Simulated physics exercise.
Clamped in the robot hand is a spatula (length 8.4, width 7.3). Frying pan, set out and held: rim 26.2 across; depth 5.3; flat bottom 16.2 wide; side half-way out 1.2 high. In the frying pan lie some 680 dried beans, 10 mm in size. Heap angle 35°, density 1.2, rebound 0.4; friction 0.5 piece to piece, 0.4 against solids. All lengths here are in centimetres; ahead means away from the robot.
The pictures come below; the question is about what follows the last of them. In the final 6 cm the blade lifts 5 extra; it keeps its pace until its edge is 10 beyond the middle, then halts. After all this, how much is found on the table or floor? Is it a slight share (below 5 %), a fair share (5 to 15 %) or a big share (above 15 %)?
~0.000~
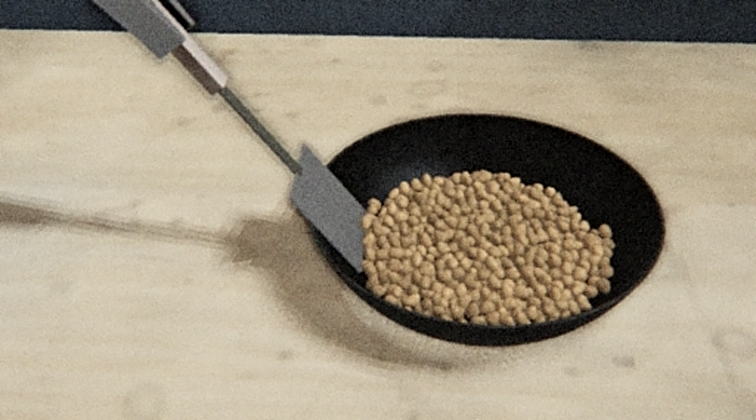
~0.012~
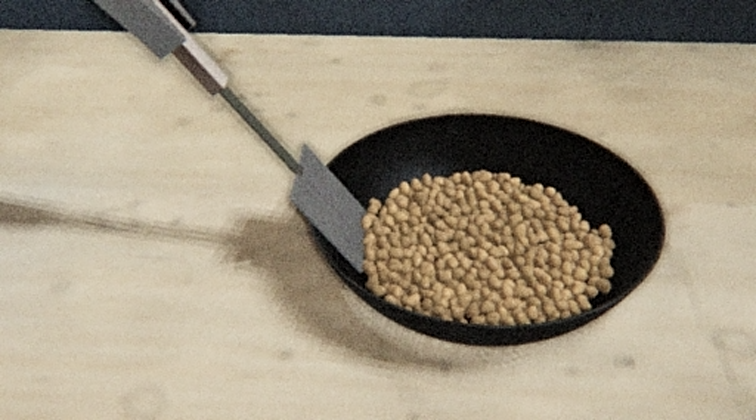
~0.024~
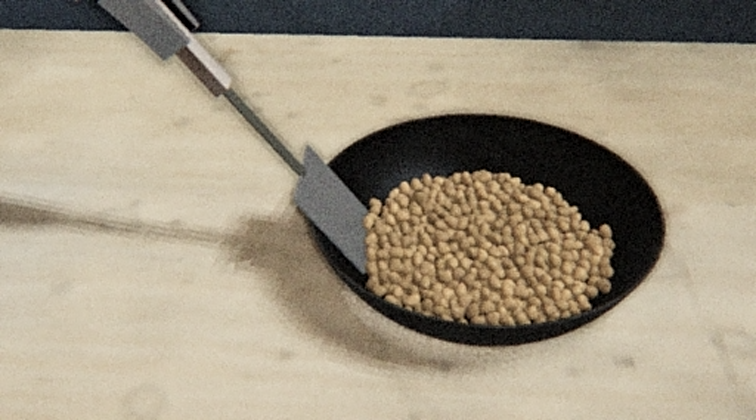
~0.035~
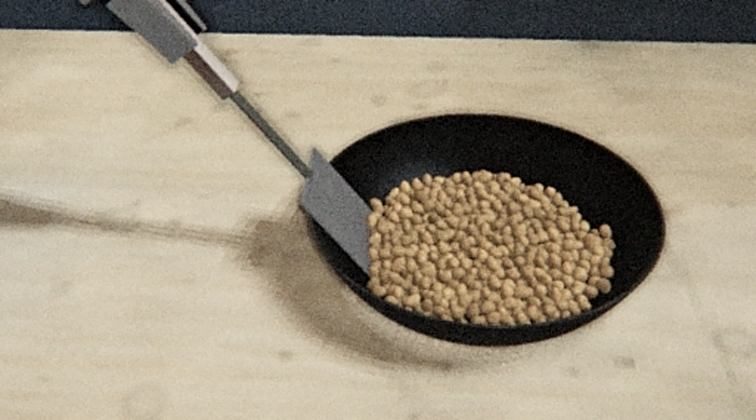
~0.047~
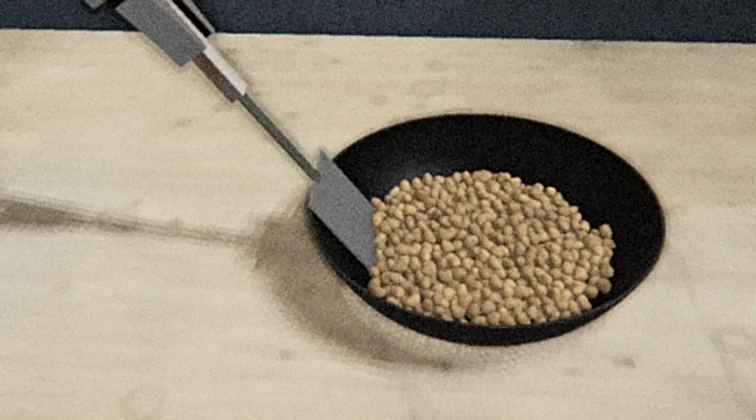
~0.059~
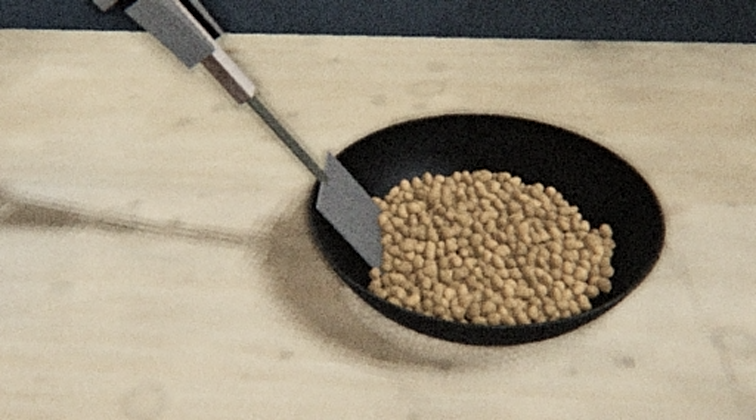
It is a fair share.
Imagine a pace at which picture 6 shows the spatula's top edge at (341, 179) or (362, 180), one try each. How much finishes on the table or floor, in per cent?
Roughly 20 and 25 percent.
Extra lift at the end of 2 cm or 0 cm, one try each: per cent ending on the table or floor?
First try around 15 percent, second try around 15 percent.
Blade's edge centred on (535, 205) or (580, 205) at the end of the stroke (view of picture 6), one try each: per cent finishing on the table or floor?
First try about 0 percent, second about 0 percent.
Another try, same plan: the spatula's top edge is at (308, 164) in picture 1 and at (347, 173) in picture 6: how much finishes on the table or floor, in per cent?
Off the vessel, on the table or floor: Some 15 percent.
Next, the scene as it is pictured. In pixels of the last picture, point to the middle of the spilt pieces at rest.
(748, 259).
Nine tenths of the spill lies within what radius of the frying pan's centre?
That's near 30 cm.
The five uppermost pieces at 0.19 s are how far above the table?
Roughly 4 cm above the table.
After 0.19 s, sloping 54°, highest piece 4 above the table; 683 in the frying pan.
After 0.33 s, sloping 54°, highest piece 6 above the table; 683 in the frying pan.
After 0.59 s, sloping 54°, highest piece 6 above the table; 622 in the frying pan, 55 on the table or floor, 6 on the blade or in flight.
After 1.64 s, sloping 54°, highest piece 6 above the table; 622 in the frying pan, 61 on the table or floor.
In the end, 622 in the frying pan, 61 on the table or floor. That is 9 % on the table or floor.
